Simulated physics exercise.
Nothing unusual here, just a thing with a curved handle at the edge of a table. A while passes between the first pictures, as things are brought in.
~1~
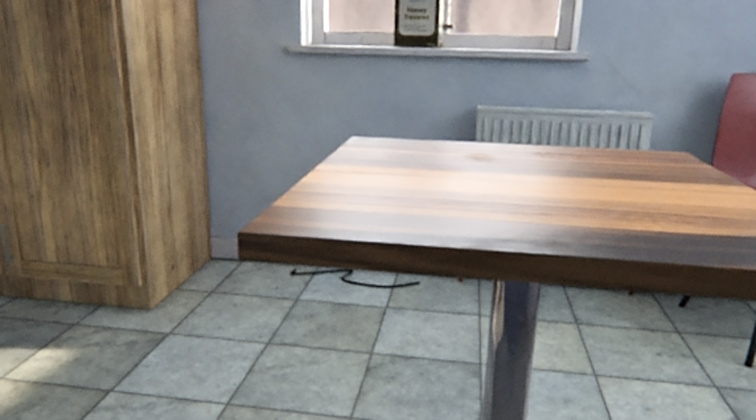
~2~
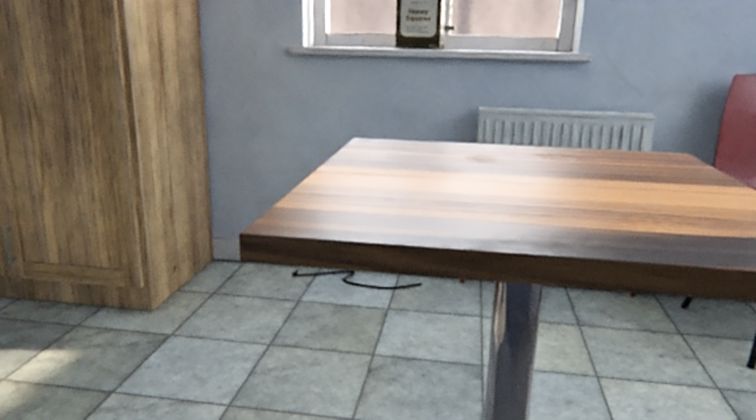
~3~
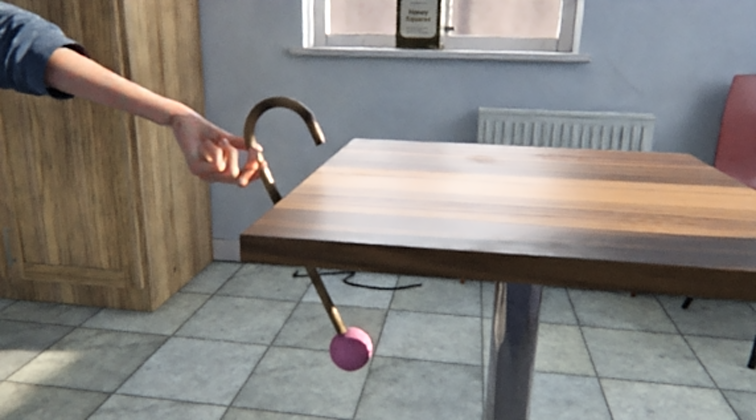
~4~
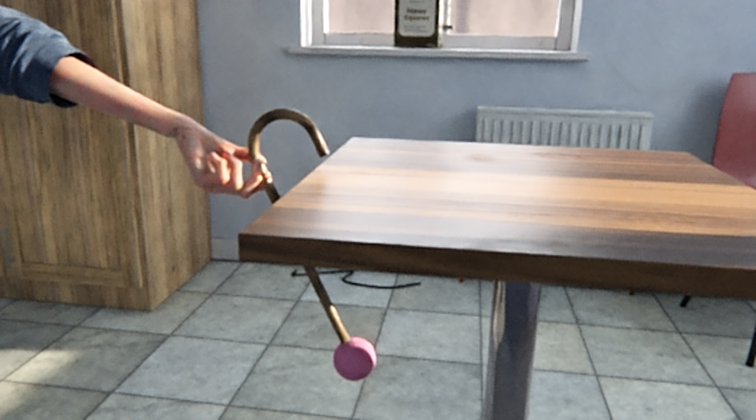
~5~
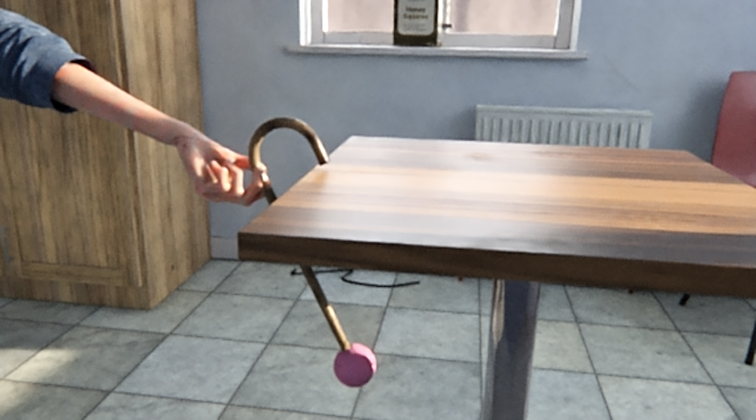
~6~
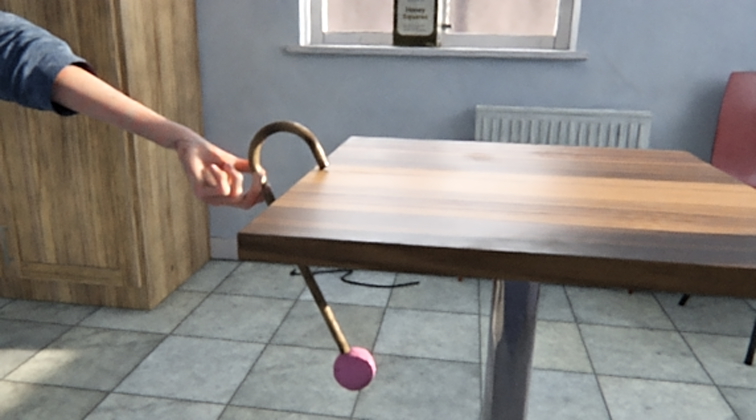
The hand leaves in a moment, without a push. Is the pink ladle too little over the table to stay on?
No, it stays hooked.
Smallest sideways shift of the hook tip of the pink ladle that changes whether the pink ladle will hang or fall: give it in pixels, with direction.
12 pixels left.
Then, 0.30 s later than the last frame, pink ladle at rest near (324, 259).
Then, 0.70 s later than the last frame, pink ladle at rest near (322, 259).
When it is over, the pink ladle hangs from the table, near (325, 259).
